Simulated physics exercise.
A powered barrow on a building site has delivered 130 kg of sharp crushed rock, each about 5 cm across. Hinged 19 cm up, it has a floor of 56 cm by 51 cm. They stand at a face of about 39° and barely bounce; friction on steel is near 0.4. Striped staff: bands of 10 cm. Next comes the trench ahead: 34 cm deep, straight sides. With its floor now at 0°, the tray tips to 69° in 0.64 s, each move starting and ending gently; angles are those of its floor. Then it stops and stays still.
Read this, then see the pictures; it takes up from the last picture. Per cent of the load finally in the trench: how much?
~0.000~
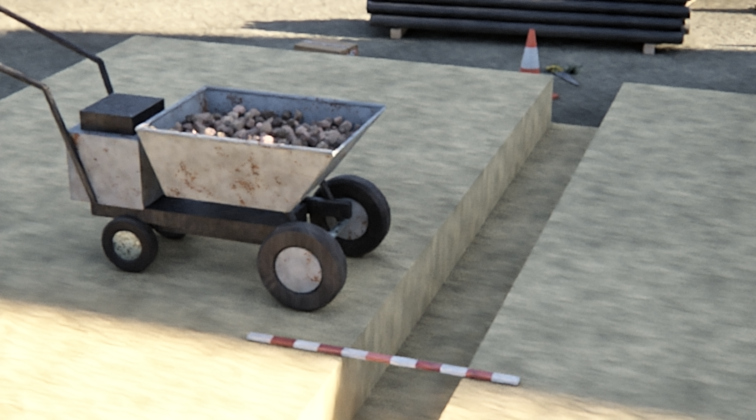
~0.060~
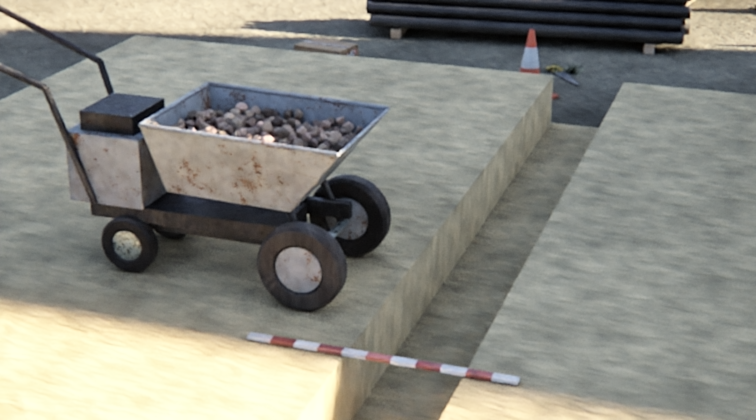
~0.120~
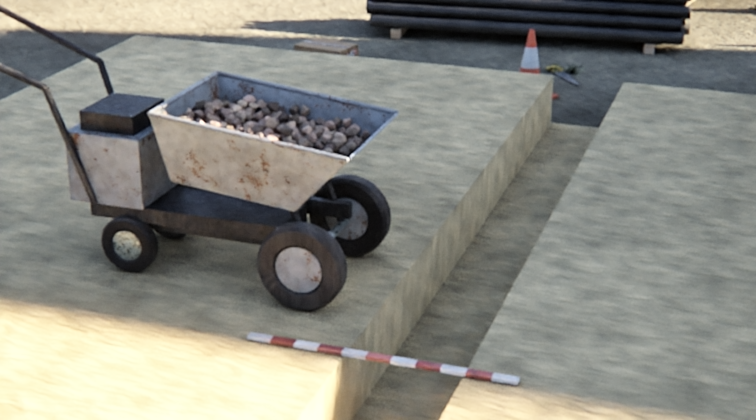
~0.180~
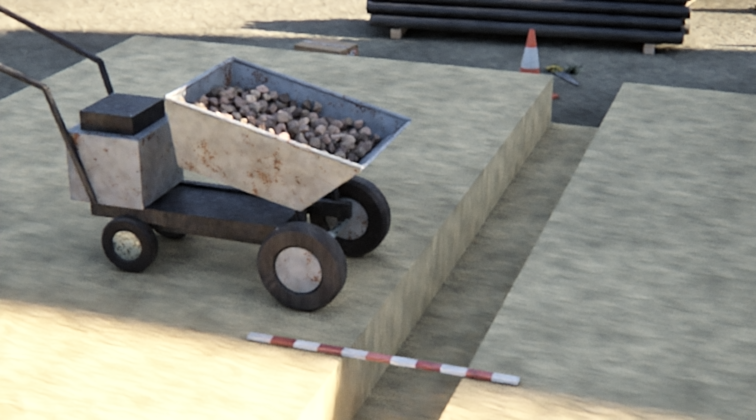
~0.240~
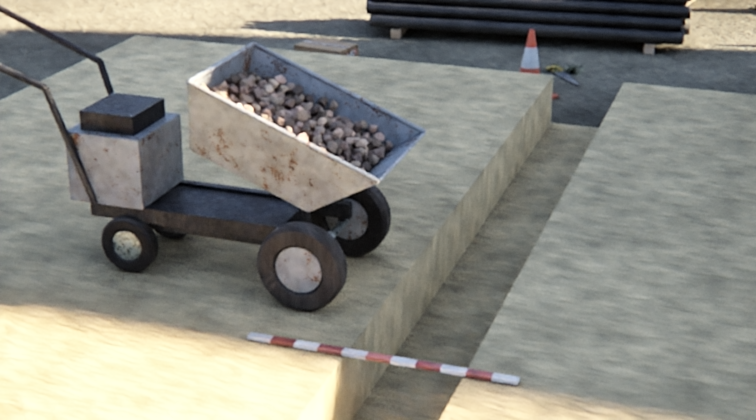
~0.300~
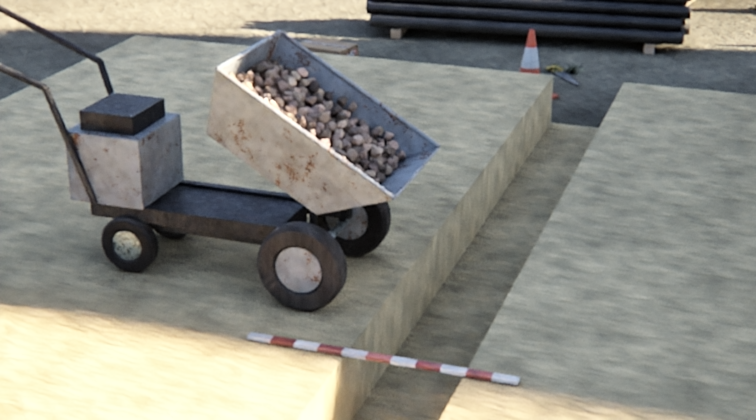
Approx. 48 %.
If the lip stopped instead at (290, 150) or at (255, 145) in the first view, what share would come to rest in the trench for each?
It'd be around 80 per cent and after that around 80 per cent.
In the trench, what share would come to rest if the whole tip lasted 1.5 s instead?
Then roughly 65 percent.
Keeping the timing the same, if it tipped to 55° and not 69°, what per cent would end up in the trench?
Trench share: Approx. 20%.
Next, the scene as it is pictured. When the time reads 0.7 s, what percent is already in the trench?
By then, around 15 percent.
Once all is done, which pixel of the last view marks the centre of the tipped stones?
I'd point somewhere around (493, 349).
After 0.5 s the floor is at 58°; 100 % in the tray; the foremost stones are at (412, 214).
After 0.7 s the floor is at 69°; 85 % in the tray, 13 % in the trench, 2 % past the trench; the foremost stones are at (509, 294).
After 1.1 s the floor is at 69°; 32 % in the tray, 30 % in the trench, 38 % past the trench; the foremost stones are at (677, 321).
After 3.0 s the floor is at 69°; 15 % in the tray, 48 % in the trench, 38 % past the trench; the foremost stones are past the picture's edge.
